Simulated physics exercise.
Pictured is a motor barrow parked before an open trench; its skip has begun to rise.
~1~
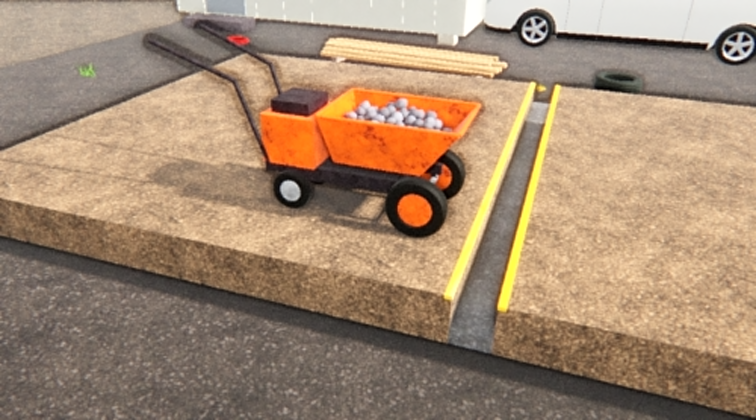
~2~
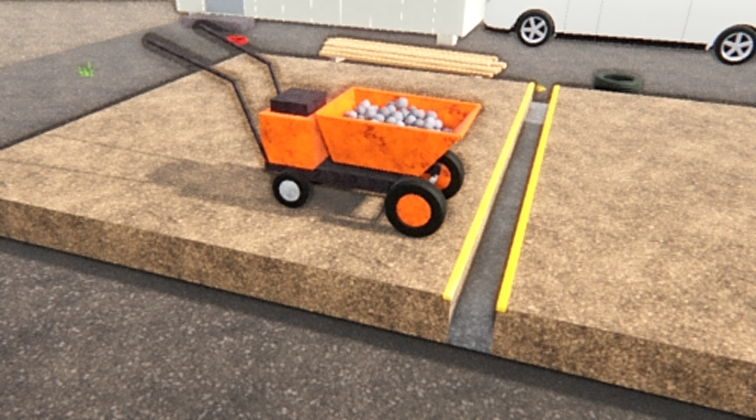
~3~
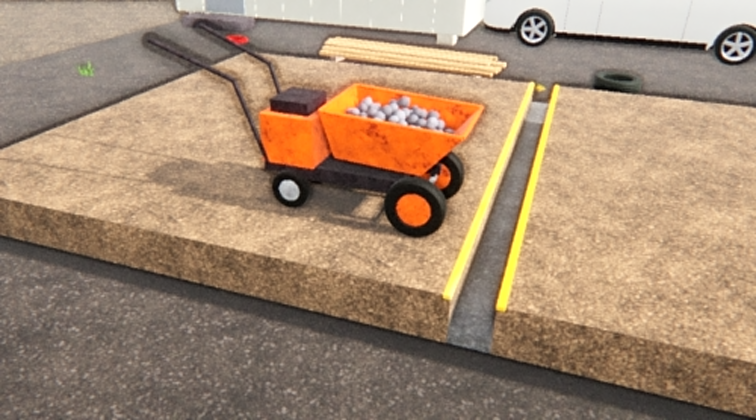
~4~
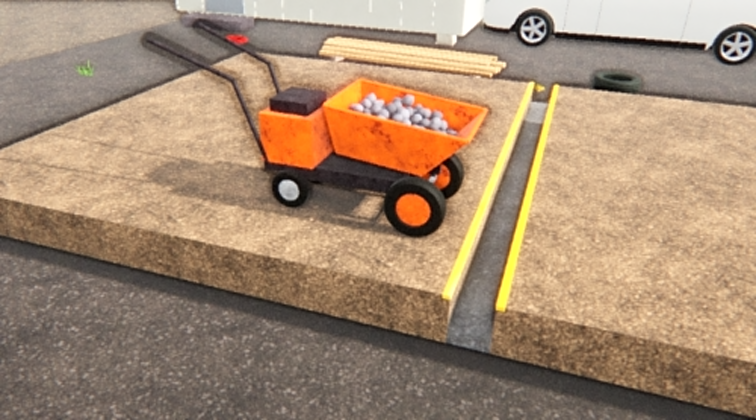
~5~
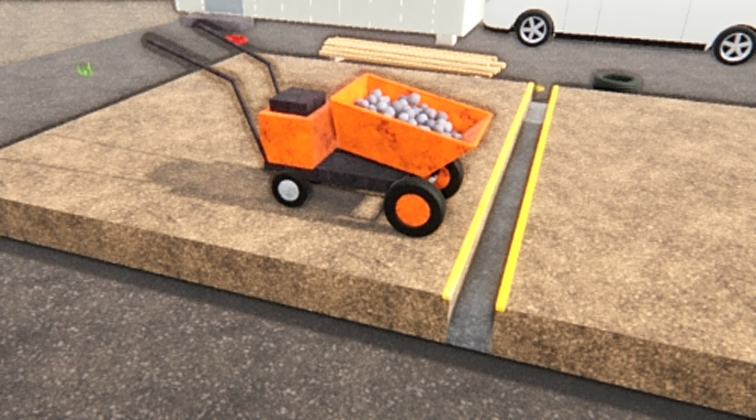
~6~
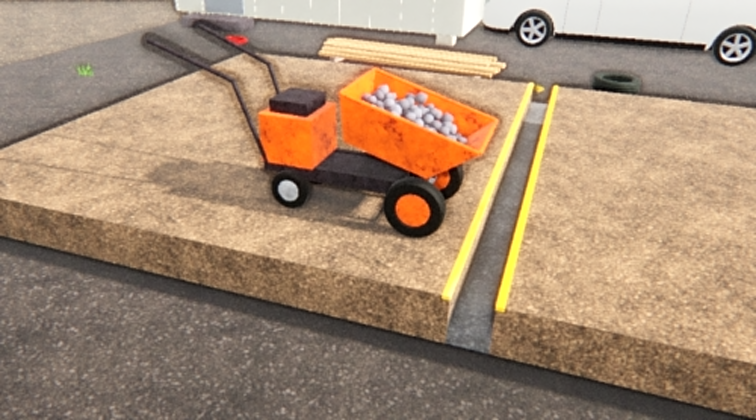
An orange motor barrow with black handles at the left and a skip of round grey cobbles stands on a raised brown slab, seen from above and to the side. Just right of it runs a narrow trench edged in yellow, with planks, a tyre and a white vehicle behind. The skip, level at first, slowly tilts forward to the right, its back rising, while wheels and camera stay still.
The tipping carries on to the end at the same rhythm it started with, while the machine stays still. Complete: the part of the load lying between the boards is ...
Less than half.
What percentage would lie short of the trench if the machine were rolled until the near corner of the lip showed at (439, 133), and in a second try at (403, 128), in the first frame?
The first spot gives roughly 0 %; the second gives roughly 20 %.
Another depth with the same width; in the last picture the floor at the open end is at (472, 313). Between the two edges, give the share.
The share would be close to 10 percent.
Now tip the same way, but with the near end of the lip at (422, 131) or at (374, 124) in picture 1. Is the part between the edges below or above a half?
Result A - a majority; result B - a minority.
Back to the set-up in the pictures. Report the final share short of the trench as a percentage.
I'd put it at around 0 percent.
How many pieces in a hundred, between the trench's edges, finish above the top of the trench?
Roughly 10 %.
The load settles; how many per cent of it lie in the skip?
Close to 25 per cent, give or take.
Soon after the last picture, skip tipped steeply; all in the skip.
A little later, skip tipped steeply; most in the skip; a stray few in or heaped over the trench; a small part beyond it; a stray few falling.
Later still, skip tipped right over; about a third in the skip; a small part in or heaped over the trench; about half beyond it.
By the end, skip tipped right over; about a quarter in the skip; a small part in or heaped over the trench; about two thirds beyond it.
